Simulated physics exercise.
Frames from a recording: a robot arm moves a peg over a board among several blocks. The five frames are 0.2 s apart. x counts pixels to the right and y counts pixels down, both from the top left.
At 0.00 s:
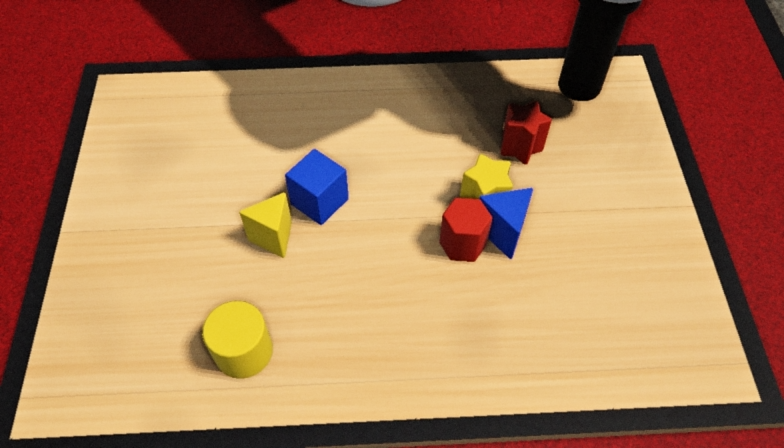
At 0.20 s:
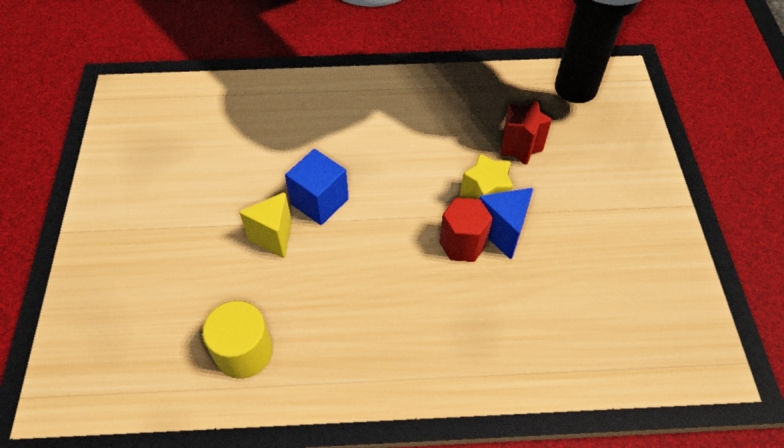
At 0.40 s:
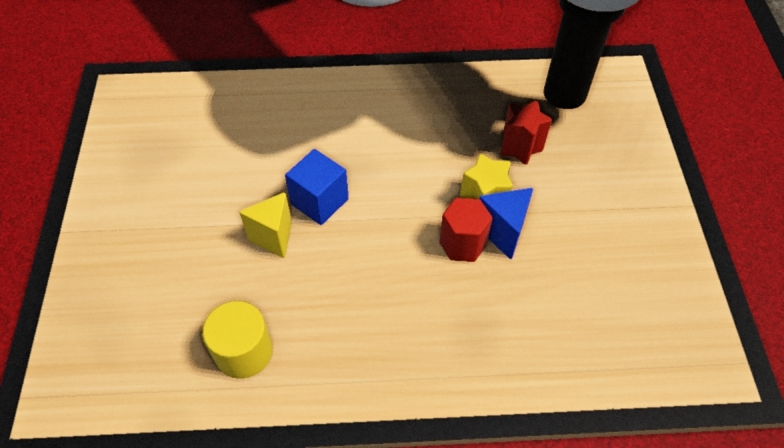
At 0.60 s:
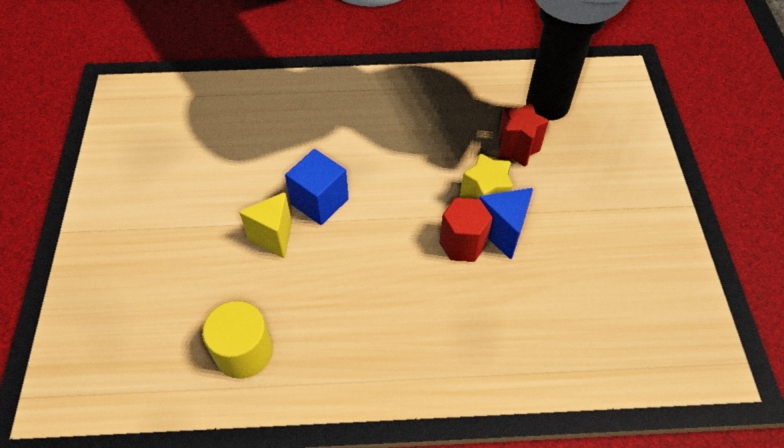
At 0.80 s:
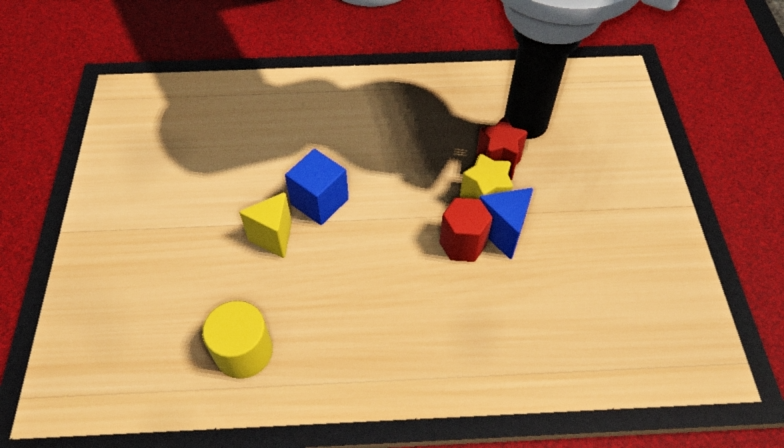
A robot arm's black peg moved down and left across the wooden board and pushed the red star a short way toward the yellow star, while the other blocks stayed still.
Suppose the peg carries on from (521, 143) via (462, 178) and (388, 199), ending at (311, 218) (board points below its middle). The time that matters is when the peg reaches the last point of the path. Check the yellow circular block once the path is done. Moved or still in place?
At the end of the path, the yellow circular block remains in its old spot.
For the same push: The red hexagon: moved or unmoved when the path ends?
The answer is that it is displaced.
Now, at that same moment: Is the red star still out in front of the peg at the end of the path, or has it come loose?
The red star won't stay at the front of the peg.
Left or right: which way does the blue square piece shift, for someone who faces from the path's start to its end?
It moves right.
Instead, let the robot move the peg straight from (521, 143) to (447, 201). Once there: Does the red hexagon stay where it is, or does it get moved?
From what I can tell, it won't keep its place.
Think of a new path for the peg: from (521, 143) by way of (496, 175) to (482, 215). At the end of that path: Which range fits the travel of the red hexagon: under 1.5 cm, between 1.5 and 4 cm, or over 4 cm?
That one ends up more than 4 cm from where it is now.
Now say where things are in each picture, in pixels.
Tip of the peg (579, 86), middles of tops, yellow circular block (233, 327), blue square piece (315, 171), red hexagon (468, 215), yellow star (490, 173), red star (528, 115), in the first picture.
Peg (576, 88), nothing pushed, in the second picture.
Peg (565, 94), nothing pushed, in the third picture.
Peg (548, 105), red star (525, 118), in the fourth picture.
Peg (526, 123), yellow circular block (233, 327), blue square piece (315, 171), red hexagon (468, 215), yellow star (490, 173), red star (504, 134), in the fifth picture.
The first path, step by step. One third of the way, peg (464, 159); red hexagon (450, 247), turned 40° anticlockwise; yellow star (436, 209), turned 15° anticlockwise; red star (439, 173).
Two thirds of the way, peg (388, 179); red hexagon (450, 250), turned 50° anticlockwise; yellow star (407, 227), turned 55° anticlockwise; red star (370, 204), turned 35° anticlockwise.
At the end, peg (308, 199); yellow circular block unmoved; blue square piece (254, 175), turned 25° clockwise; red hexagon (450, 250), turned 50° anticlockwise; yellow star (406, 226), turned 55° anticlockwise; red star (334, 221), turned 135° anticlockwise.
